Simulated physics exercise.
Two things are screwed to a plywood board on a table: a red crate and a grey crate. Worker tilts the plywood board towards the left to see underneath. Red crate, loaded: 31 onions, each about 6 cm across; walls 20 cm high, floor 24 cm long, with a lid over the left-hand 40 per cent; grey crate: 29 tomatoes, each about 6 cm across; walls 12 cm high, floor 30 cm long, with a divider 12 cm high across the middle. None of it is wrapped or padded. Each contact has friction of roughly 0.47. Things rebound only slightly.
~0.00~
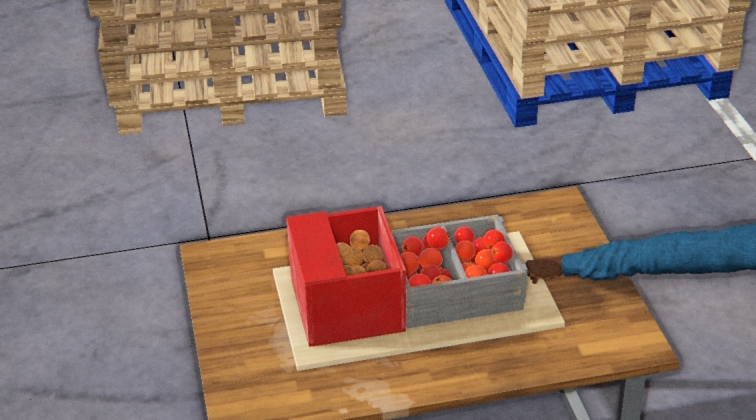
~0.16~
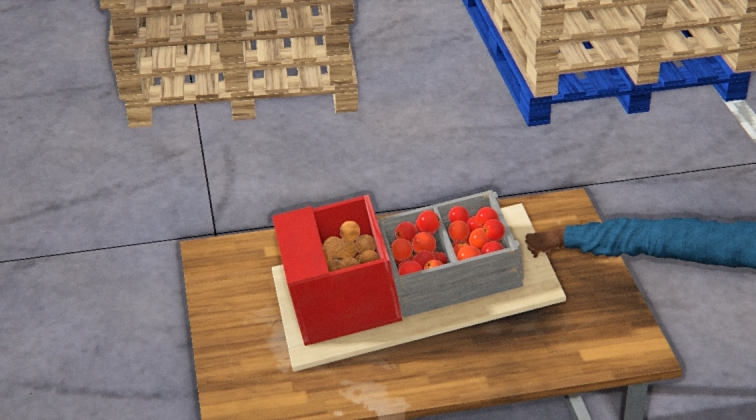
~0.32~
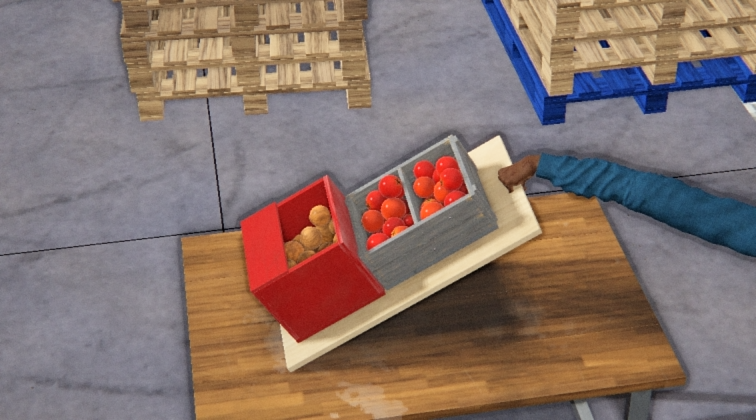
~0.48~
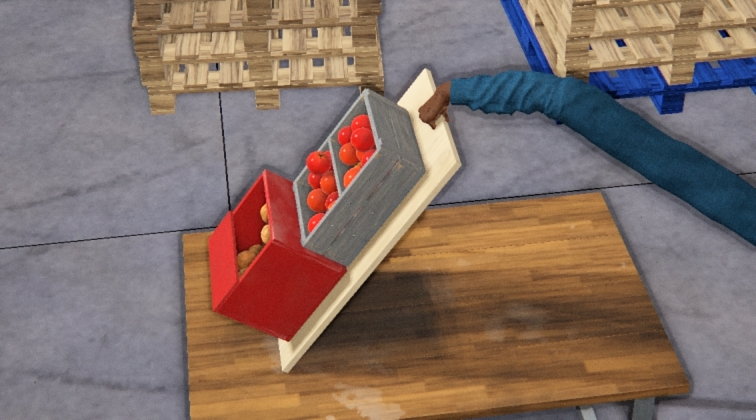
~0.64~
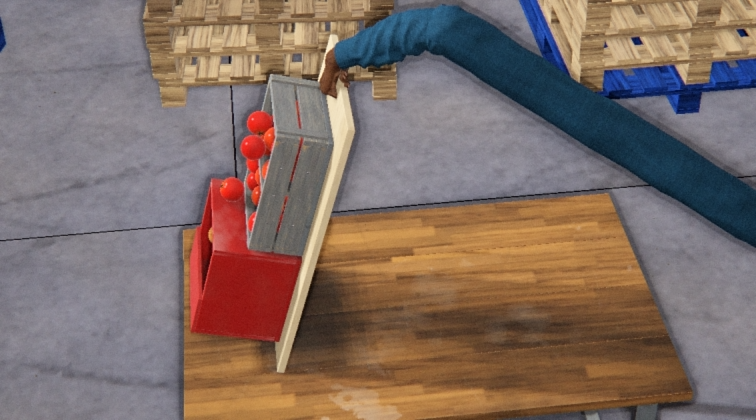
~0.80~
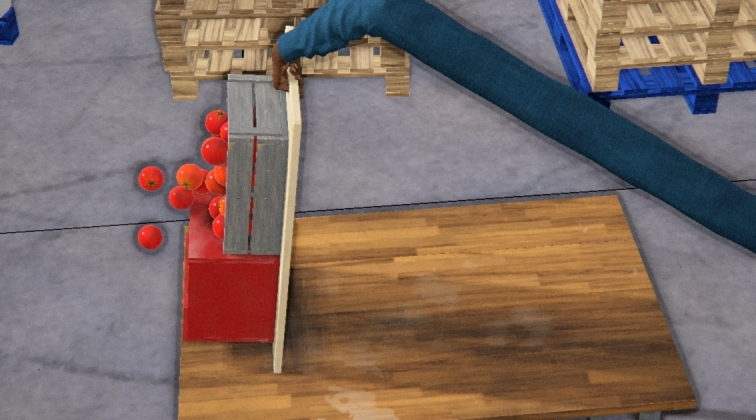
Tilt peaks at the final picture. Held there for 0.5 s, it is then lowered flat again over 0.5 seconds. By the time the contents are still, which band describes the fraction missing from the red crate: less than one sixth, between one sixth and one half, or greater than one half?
I'd guess what escapes is smaller than one sixth of the load.
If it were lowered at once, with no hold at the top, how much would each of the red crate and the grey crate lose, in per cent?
With that change, red crate sheds 0 percent and grey crate sheds 90 percent.
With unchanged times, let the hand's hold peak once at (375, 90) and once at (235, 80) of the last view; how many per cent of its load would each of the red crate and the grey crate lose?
Red crate: 0 %, then 0 %; grey crate: 10 %, then 100 %.
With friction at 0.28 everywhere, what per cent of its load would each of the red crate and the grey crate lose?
Red crate 0, grey crate 80 per cent.
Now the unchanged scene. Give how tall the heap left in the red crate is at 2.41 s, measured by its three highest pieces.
I'd say near 16 cm.
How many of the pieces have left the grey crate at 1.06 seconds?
The grey crate is at around 20.
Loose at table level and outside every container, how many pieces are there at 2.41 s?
Piece count: Roughly 2.
After 1.06 s, tilt 83°; red crate 31 in, 0 out and grey crate 10 in, 19 out.
After 1.38 s, tilt 77°; red crate 31 in, 0 out and grey crate 9 in, 20 out.
After 1.83 s, tilt 0°; red crate 31 in, 0 out and grey crate 5 in, 24 out.
Outcome (at 2.41 s), red crate 31 in, 0 out and grey crate 5 in, 24 out. Asked share, 0 of 31, 0 per cent.
